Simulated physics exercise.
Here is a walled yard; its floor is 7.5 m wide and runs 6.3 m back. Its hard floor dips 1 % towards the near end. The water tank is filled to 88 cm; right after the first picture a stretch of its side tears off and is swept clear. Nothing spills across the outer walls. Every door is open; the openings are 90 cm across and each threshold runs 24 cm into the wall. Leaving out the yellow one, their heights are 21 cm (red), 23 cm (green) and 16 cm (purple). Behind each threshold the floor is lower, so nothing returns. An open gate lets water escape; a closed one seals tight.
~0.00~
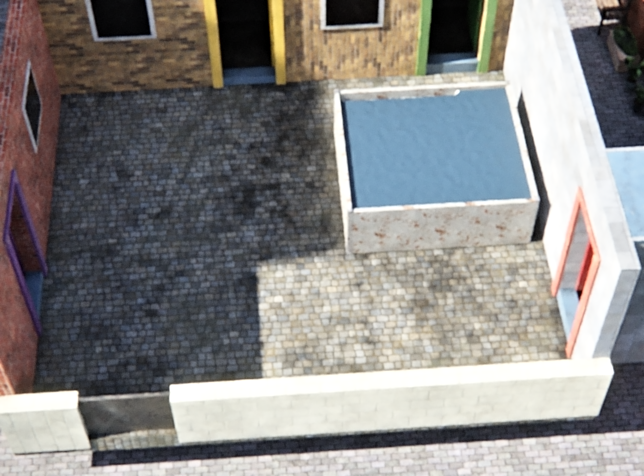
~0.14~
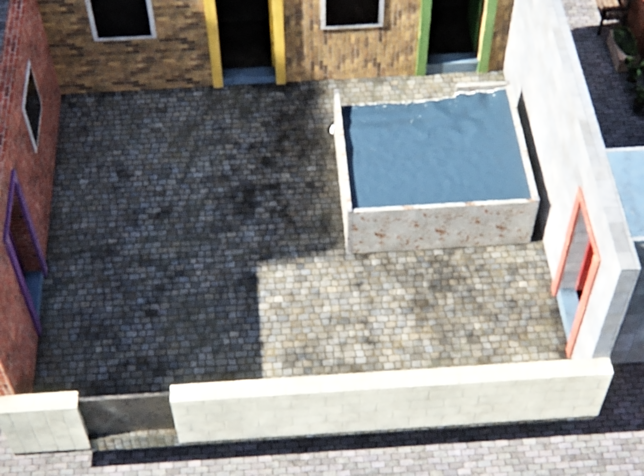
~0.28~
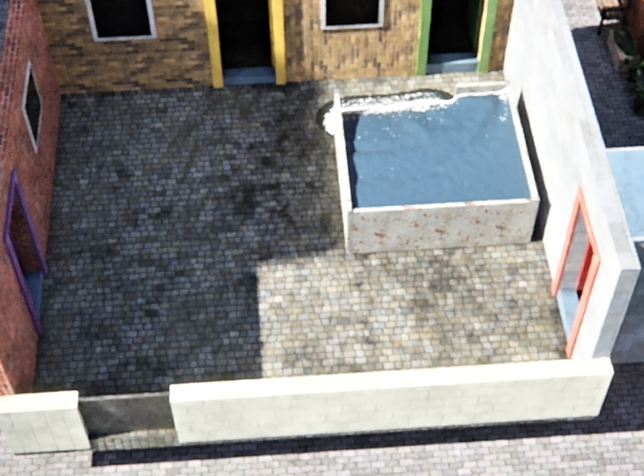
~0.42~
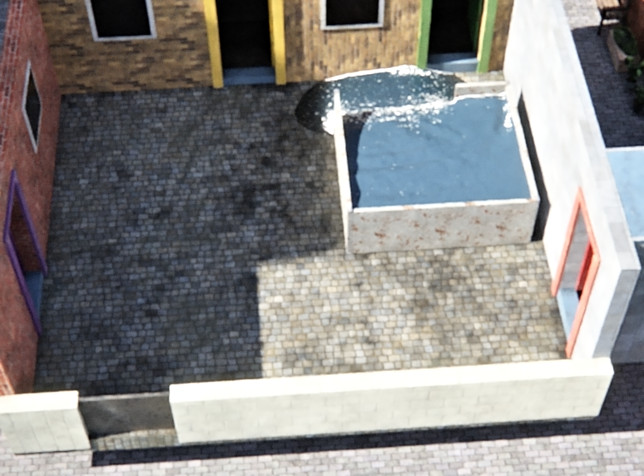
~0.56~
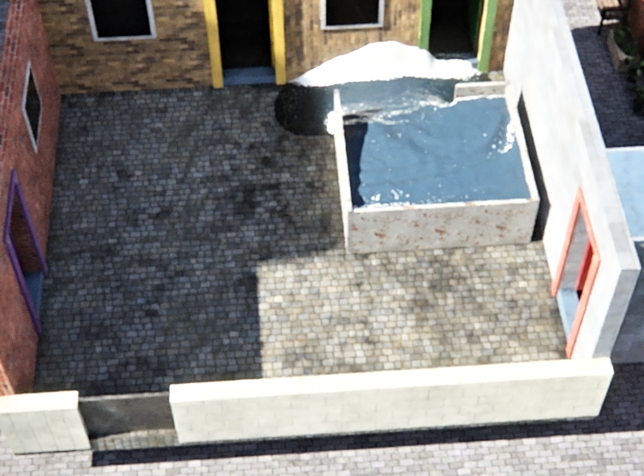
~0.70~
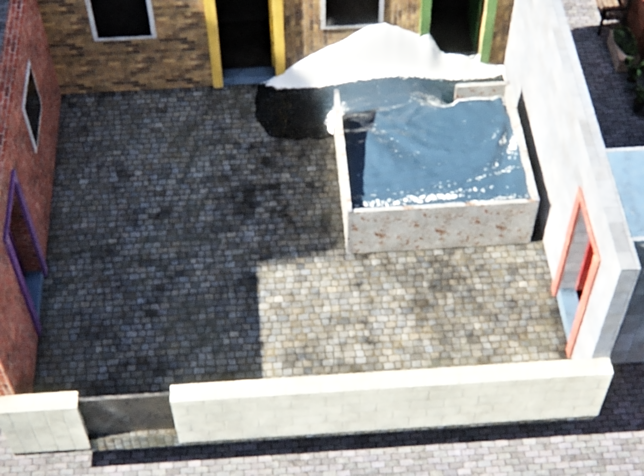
A walled yard paved in grey cobbles, partly in shadow, is seen from high above by a still camera, with brick buildings at the back and left. A pale stone tank of blue water stands at the back right, among open doorways framed in purple, yellow, green and red. The tank's far side breaks open, and water pours out, rises in a white, foaming mound and spreads leftward over the paving while the tank's surface churns.
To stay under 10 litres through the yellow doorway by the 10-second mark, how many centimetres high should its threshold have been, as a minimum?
At least 20 cm or so.
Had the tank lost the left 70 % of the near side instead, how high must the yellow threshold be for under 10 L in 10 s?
Then roughly 8.0 cm.
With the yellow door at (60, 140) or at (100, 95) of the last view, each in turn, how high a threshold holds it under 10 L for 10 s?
About 34 and 25 cm.
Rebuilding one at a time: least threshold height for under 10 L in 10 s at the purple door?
About 10.0 cm at purple.
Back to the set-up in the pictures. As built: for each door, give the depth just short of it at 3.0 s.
Depths in cm: Red 6, green 38, yellow 19, purple 8.
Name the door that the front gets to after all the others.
It is the purple one.
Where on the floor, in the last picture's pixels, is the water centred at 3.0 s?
Near (355, 158).
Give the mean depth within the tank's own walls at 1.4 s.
About 56 cm.
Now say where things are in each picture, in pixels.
The first frame shows the water tank at (432, 147) is whole and still, 88 cm deep; the yellow door at (246, 39) is dry.
In the second frame, the front is at a hidden place, 0.3 m from the gap on the far side; 0.5 m2 of floor is wet, 88 cm left at the back.
In the third frame, the front is at a hidden place, 0.9 m from the gap on the far side; 1.6 m2 of floor is wet, 88 cm left at the back.
In the fourth frame, the front is at (449, 75), 1.2 m from the gap on the far side; 3.1 m2 of floor is wet, 88 cm left at the back.
In the fifth frame, water pours out on the far side and has run 1.4 m, to (290, 84); about 16 cm deep outside, 84 cm at the back.
In the sixth frame, the front is at (262, 85), 1.7 m from the gap on the far side; 4.6 m2 of floor is wet, 76 cm left at the back; 0.2 m in a straight line remain to the yellow door at (246, 39).
After 1.4 s water covers 15 % of the floor, deepest (69 cm) near (383, 84); 21 cm at the yellow door, 0 litres in over its 15 cm threshold.
After 3.0 s water covers 50 % of the floor, deepest (49 cm) near (497, 117); 19 cm at the yellow door, 26 litres in over its 15 cm threshold.
After 10.0 s water covers 95 % of the floor, deepest (28 cm) near (559, 393); 9 cm at the yellow door, 33 litres in over its 15 cm threshold.
At the yellow door as built, the water arrived by 0.8 s and peaked near 23 cm at 1.8 s.
Run again over the same 10 s with other heights there, 24 litres in over 16.5 cm, 5 litres over 22.5 cm. The limit of 10 litres is kept from about 20 cm up.
